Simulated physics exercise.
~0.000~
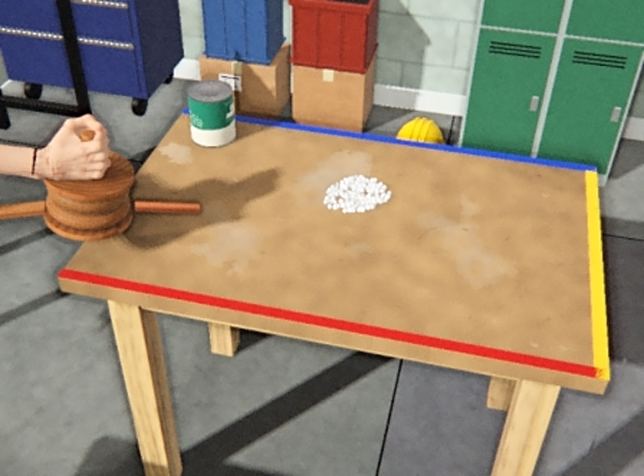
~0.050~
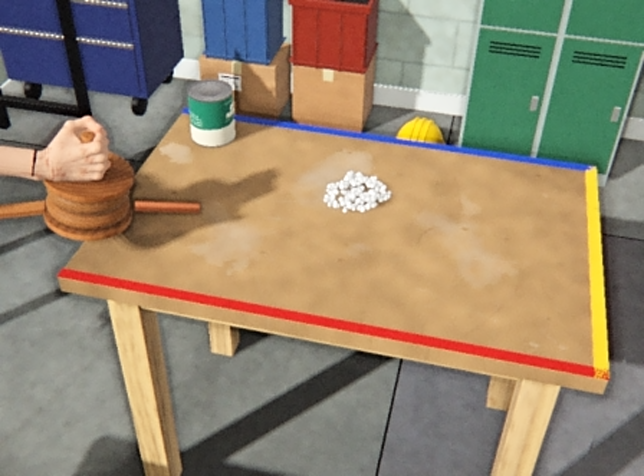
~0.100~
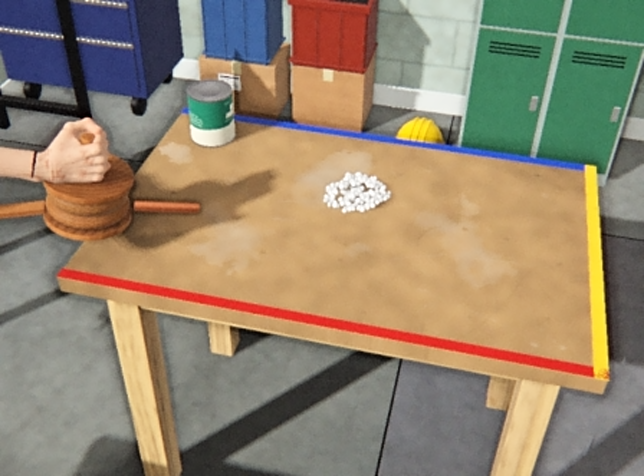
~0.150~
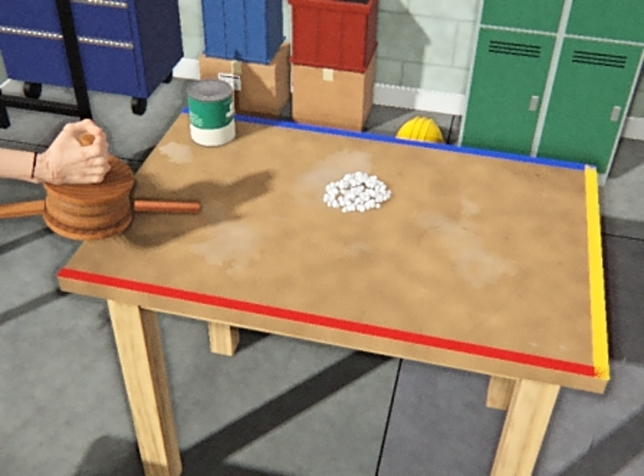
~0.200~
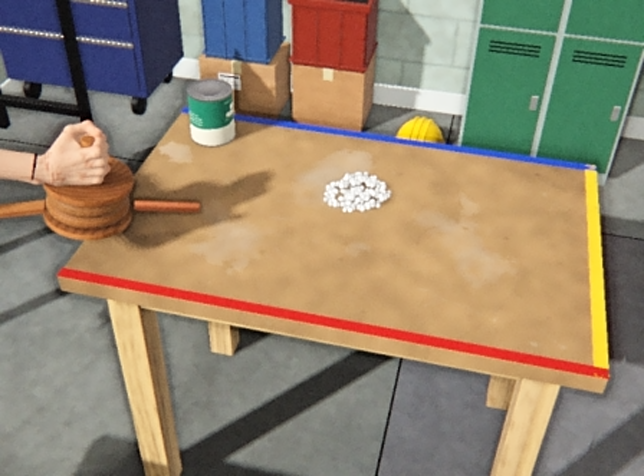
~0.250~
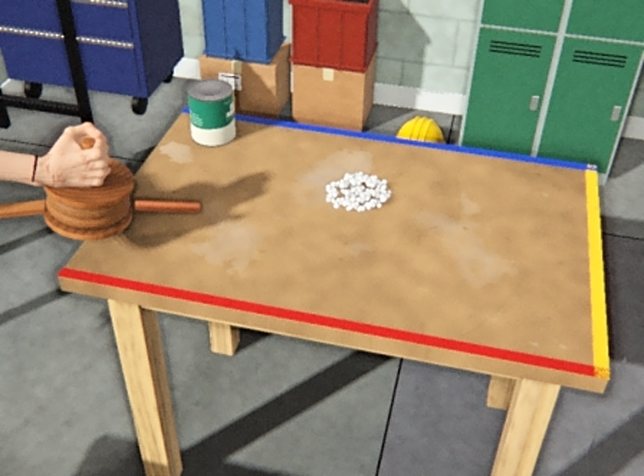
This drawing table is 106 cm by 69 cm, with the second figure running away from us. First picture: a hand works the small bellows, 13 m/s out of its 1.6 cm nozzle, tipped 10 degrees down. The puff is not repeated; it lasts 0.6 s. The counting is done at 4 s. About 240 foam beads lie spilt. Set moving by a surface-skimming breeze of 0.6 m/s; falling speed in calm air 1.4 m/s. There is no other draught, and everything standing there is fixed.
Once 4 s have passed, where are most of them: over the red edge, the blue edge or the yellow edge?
Over the blue edge.
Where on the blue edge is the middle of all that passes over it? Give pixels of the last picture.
I'd put my finger close to (523, 156).
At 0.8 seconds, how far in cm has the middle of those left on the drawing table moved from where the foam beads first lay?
Roughly 35 cm.
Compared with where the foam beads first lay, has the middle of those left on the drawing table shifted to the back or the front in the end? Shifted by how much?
Shift: Backward, approx. 20 cm.
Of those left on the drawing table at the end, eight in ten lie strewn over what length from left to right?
The middle group spans some 30 cm.
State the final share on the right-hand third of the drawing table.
Near 20 per cent at the end.
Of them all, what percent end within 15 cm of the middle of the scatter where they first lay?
My estimate is close to 3 percent.
After 0.8 s, 95 % are still on the top, 0 % are over the yellow edge, 5 % over the blue edge and 0 % over the red edge; the middle of those left on the top is near (474, 158).
After 1.3 s, 47 % are still on the top, 8 % are over the yellow edge, 45 % over the blue edge and 0 % over the red edge; the middle of those left on the top is near (436, 155).
After 2.2 s, 47 % are still on the top, 8 % are over the yellow edge, 45 % over the blue edge and 0 % over the red edge; the middle of those left on the top is near (447, 152).
After 4.0 s, at the end, 8 % are over the yellow edge, 45 % over the blue edge and 0 % over the red edge; the middle of those left on the top is near (447, 152).
